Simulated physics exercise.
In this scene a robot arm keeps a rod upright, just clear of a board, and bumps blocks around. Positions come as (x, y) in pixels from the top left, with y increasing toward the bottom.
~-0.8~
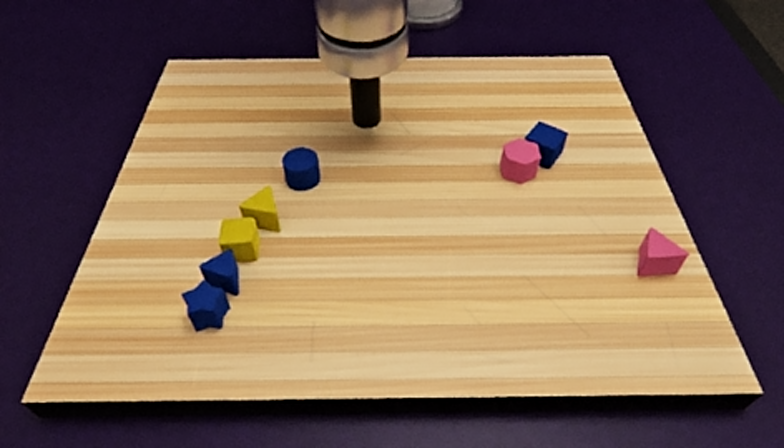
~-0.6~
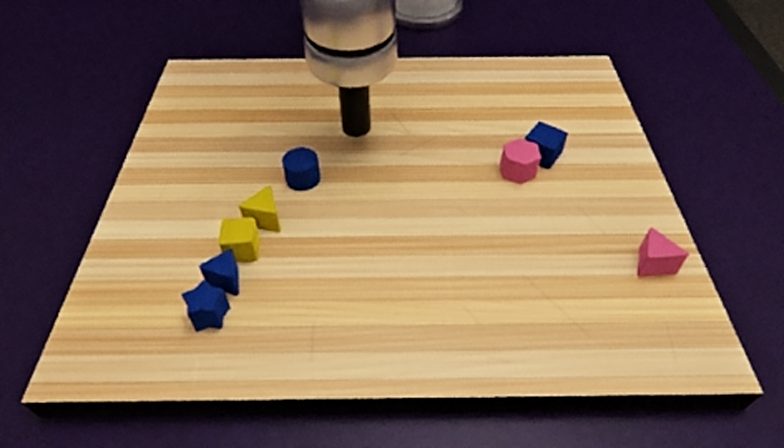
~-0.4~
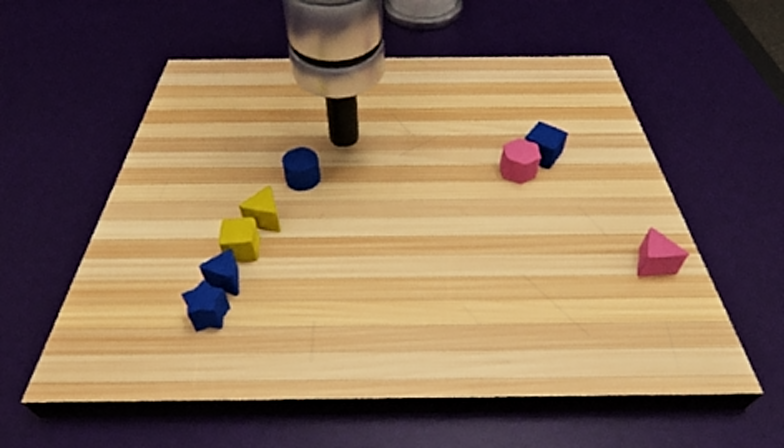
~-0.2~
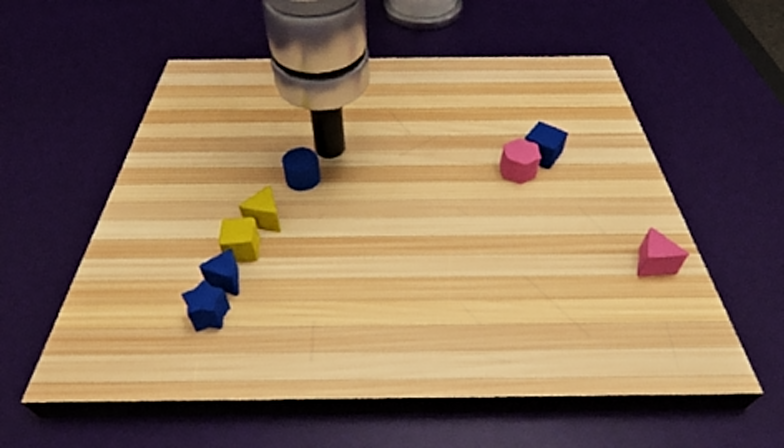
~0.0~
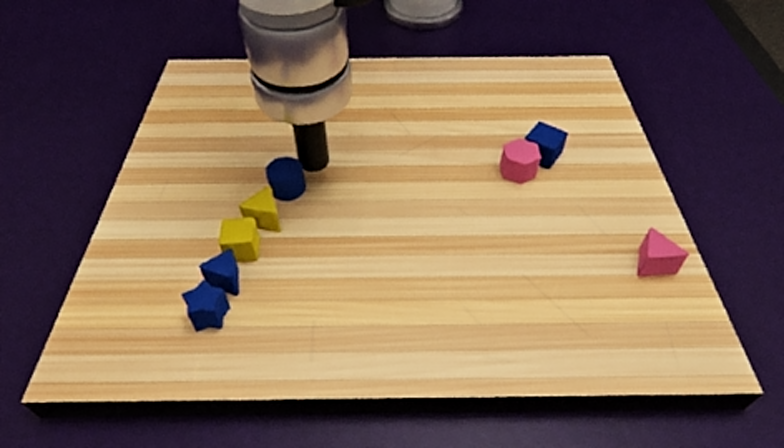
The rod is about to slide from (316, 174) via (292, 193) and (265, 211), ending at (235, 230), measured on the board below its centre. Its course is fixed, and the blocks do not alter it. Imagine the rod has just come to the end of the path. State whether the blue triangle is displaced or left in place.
By the end it is where it was.
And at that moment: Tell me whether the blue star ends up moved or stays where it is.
By then it is still where it was.
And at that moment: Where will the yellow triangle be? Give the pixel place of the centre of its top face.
Put as a pixel place, it's (195, 222).
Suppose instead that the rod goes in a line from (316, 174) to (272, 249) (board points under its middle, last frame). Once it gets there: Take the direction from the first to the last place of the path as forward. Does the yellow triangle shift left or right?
It moves off to the right.
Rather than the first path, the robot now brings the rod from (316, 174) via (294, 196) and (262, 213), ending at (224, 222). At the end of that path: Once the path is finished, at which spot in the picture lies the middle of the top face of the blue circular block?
At pixel (202, 182).
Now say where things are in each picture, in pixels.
The first picture shows rod tip at (367, 120); block tops, blue star at (202, 297); blue triangle at (220, 264); yellow four-sided block at (237, 230); yellow triangle at (261, 201); blue circular block at (300, 159).
The second picture shows rod at (356, 128); blocks unchanged.
The third picture shows rod at (344, 138); blocks unchanged.
The fourth picture shows rod at (330, 149); blocks unchanged.
The fifth picture shows rod at (314, 162); blue star at (202, 297); blue triangle at (220, 264); yellow four-sided block at (237, 230); yellow triangle at (261, 201); blue circular block at (284, 168).
The first path, step by step. One third of the way, rod at (289, 181); yellow triangle at (246, 204), turned 50° anticlockwise; blue circular block at (253, 180).
Two thirds of the way, rod at (261, 199); yellow four-sided block at (234, 235), turned 15° anticlockwise; yellow triangle at (224, 209), turned 75° anticlockwise; blue circular block at (227, 184).
At the end, rod at (231, 218); blue star in place; blue triangle in place; yellow four-sided block at (234, 235), turned 15° anticlockwise; yellow triangle at (195, 222), turned 35° anticlockwise; blue circular block at (214, 188).
